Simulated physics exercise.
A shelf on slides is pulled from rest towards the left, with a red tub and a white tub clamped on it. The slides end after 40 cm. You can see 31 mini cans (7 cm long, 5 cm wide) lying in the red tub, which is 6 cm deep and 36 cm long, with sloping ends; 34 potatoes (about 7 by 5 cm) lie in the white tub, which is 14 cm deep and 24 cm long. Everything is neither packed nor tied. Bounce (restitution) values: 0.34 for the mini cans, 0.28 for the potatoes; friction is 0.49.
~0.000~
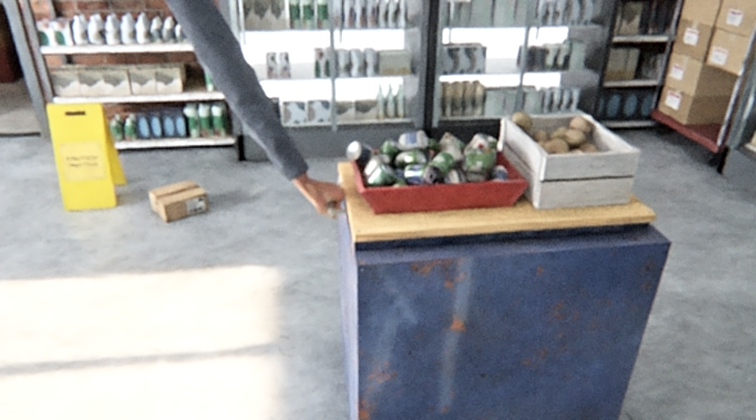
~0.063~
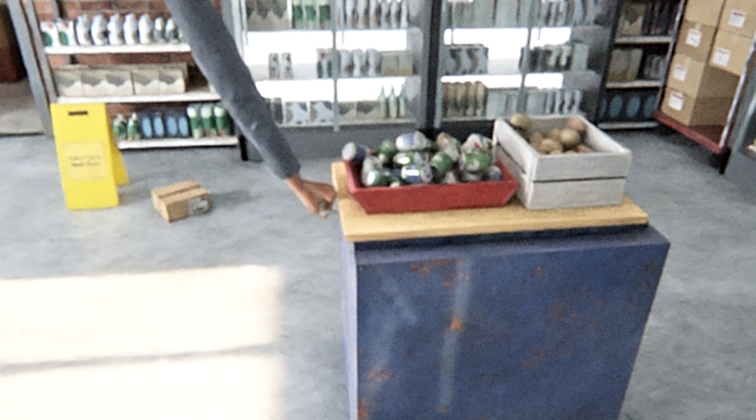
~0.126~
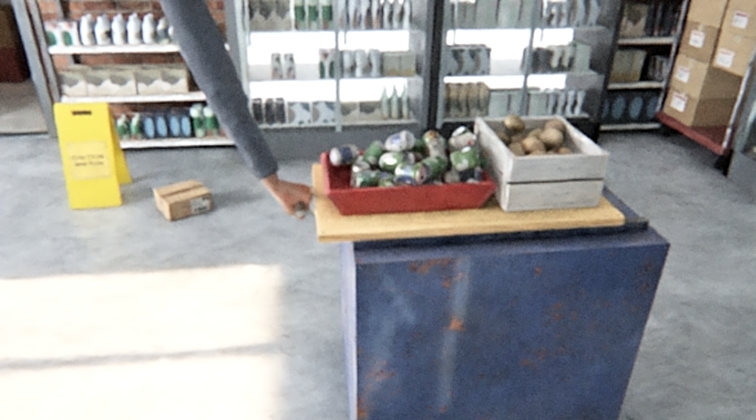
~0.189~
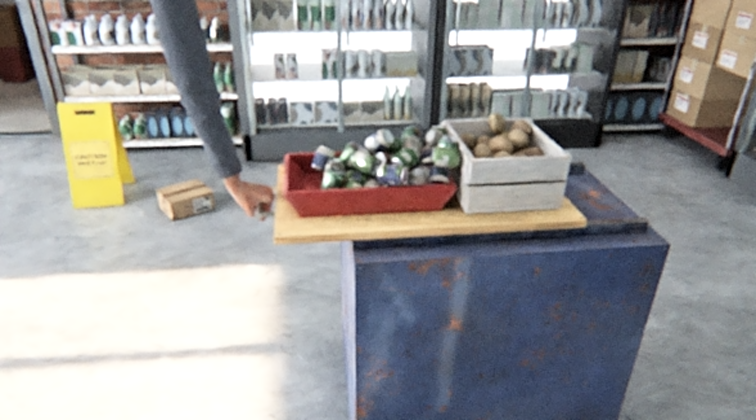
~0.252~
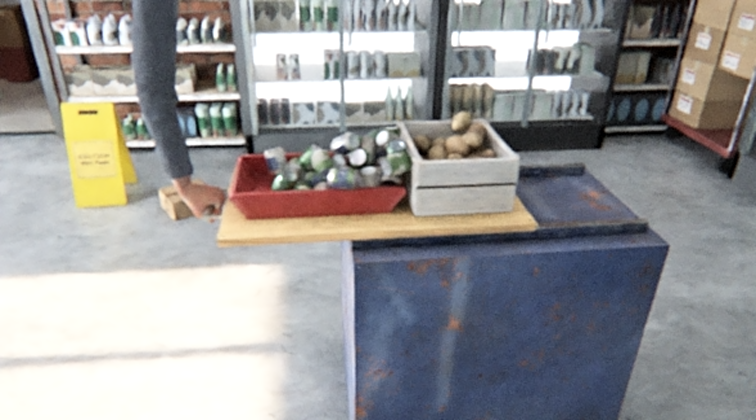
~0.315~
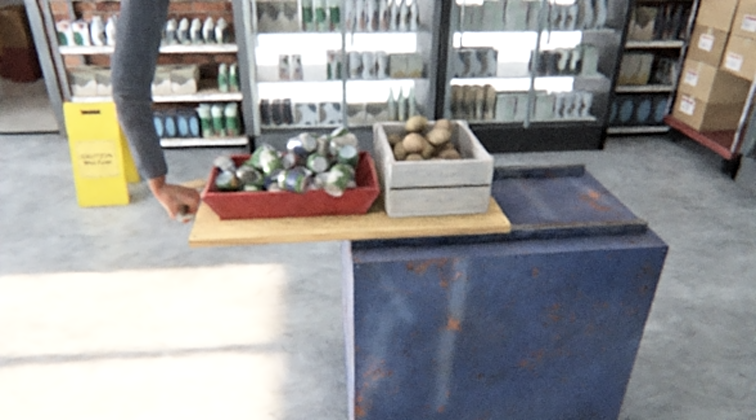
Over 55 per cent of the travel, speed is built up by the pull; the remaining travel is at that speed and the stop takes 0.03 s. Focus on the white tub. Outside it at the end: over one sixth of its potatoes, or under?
Under one sixth.
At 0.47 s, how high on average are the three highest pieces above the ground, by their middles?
I'd say near 106 cm.
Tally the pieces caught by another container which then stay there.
Roughly 1.
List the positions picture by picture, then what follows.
In the first picture (each is followed by its nearest rim corner in this view; the camera moves round a little), white tub, (550, 156); red tub, (364, 190); drawn out 0 cm; none out.
In the second picture, white tub, (541, 157); red tub, (355, 190); drawn out 2 cm.
In the third picture, white tub, (517, 158); red tub, (330, 191); drawn out 9 cm.
In the fourth picture, white tub, (476, 160); red tub, (287, 192); drawn out 19 cm.
In the fifth picture, white tub, (423, 162); red tub, (233, 194); drawn out 33 cm; 1 out.
In the sixth picture, white tub, (396, 163); red tub, (205, 195); drawn out 40 cm; 3 out.
After 0.35 s, red tub 28 in, 3 out and white tub 34 in, 0 out.
After 0.47 s, red tub 23 in, 8 out and white tub 33 in, 1 out.
After 0.69 s, red tub 19 in, 12 out and white tub 33 in, 1 out.
When it is over (at 1.12 s), red tub 19 in, 12 out and white tub 33 in, 1 out. Asked share, 1 of 34, 3 per cent.
